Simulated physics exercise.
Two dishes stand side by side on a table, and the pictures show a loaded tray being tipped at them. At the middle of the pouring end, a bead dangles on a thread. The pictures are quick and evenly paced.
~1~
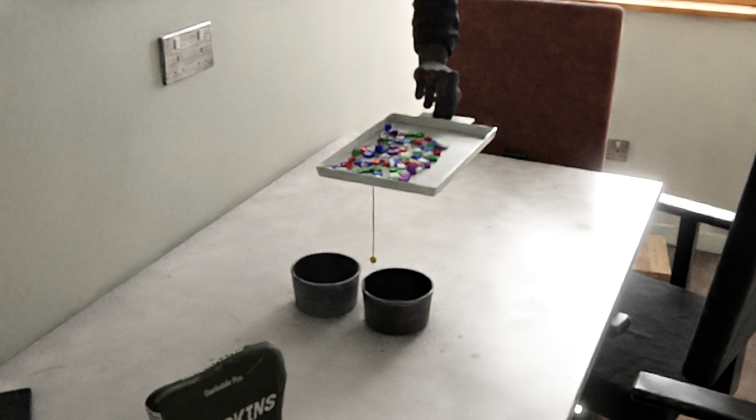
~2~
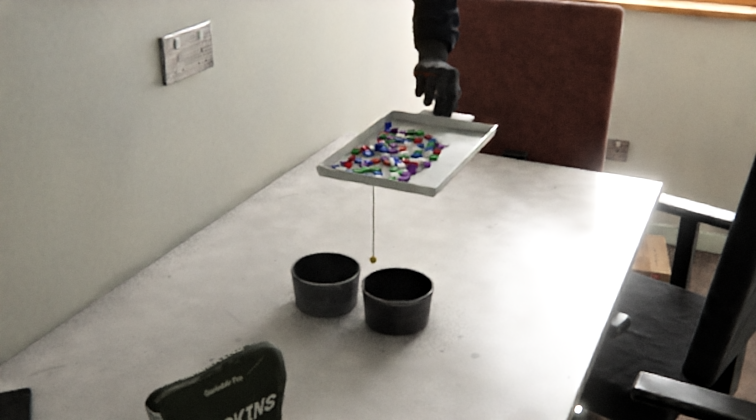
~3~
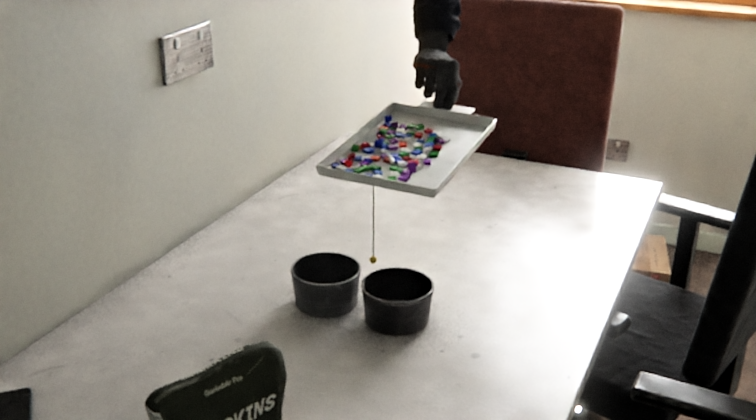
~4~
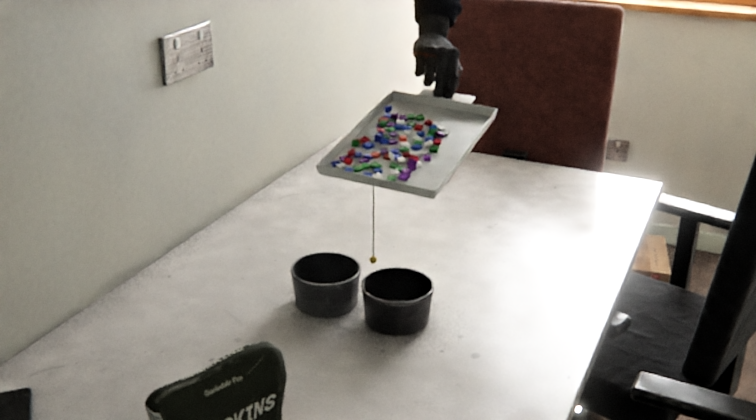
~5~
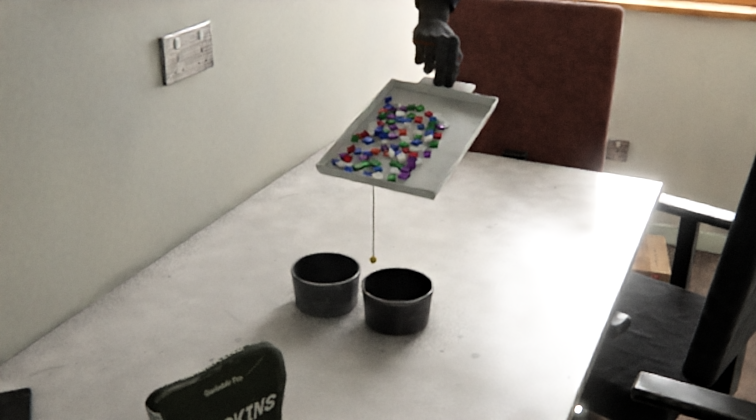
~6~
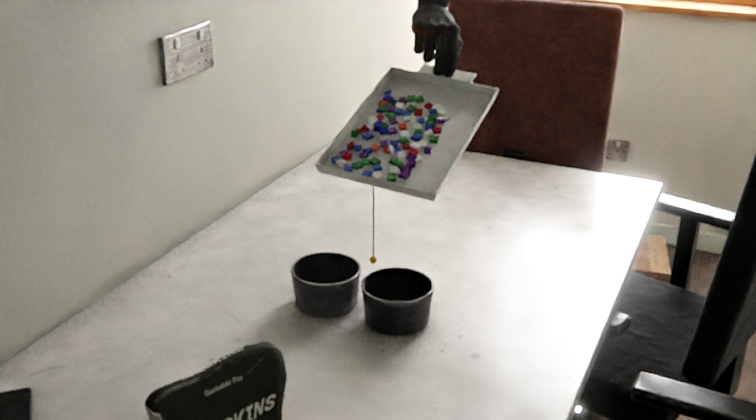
A dark-gloved hand held a pale tray of colourful mosaic tiles above two dark dishes on a table, then gradually raised the back of it, tilting the tray more steeply toward its front edge.
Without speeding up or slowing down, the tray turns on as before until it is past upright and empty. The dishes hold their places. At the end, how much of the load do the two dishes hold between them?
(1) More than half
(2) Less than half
1, more than half.
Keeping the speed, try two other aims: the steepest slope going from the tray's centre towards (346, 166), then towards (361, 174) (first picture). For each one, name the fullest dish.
In turn: The left dish; the dish on the left.
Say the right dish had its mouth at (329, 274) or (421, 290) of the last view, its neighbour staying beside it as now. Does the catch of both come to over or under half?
Short of half, then the bulk of it.
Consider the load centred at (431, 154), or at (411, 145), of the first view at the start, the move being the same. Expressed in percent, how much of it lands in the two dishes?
First try 70 %, second try 60 %.
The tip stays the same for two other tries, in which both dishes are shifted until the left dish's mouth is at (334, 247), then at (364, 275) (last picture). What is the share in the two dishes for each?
0 and 70 %.
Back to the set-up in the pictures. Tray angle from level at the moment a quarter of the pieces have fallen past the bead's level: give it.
Roughly 105 degrees.
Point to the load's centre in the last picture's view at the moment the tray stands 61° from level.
Roughly at (388, 162).
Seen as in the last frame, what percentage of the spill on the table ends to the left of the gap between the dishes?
Left fraction: Around 50 per cent.
Just after the last frame, tray tipped steeply; almost all on the tray; just a few in the air.
A moment on, tray tipped right over; roughly two thirds on the tray; about a tenth in the right dish; just a few in the left dish; about a tenth outside both; about a tenth in the air.
Further on, tray tipped past a quarter turn; roughly two thirds in the right dish; about a tenth in the left dish; roughly a third outside both.
When it is over, tray tipped past a quarter turn; roughly two thirds in the right dish; about a tenth in the left dish; roughly a third outside both.
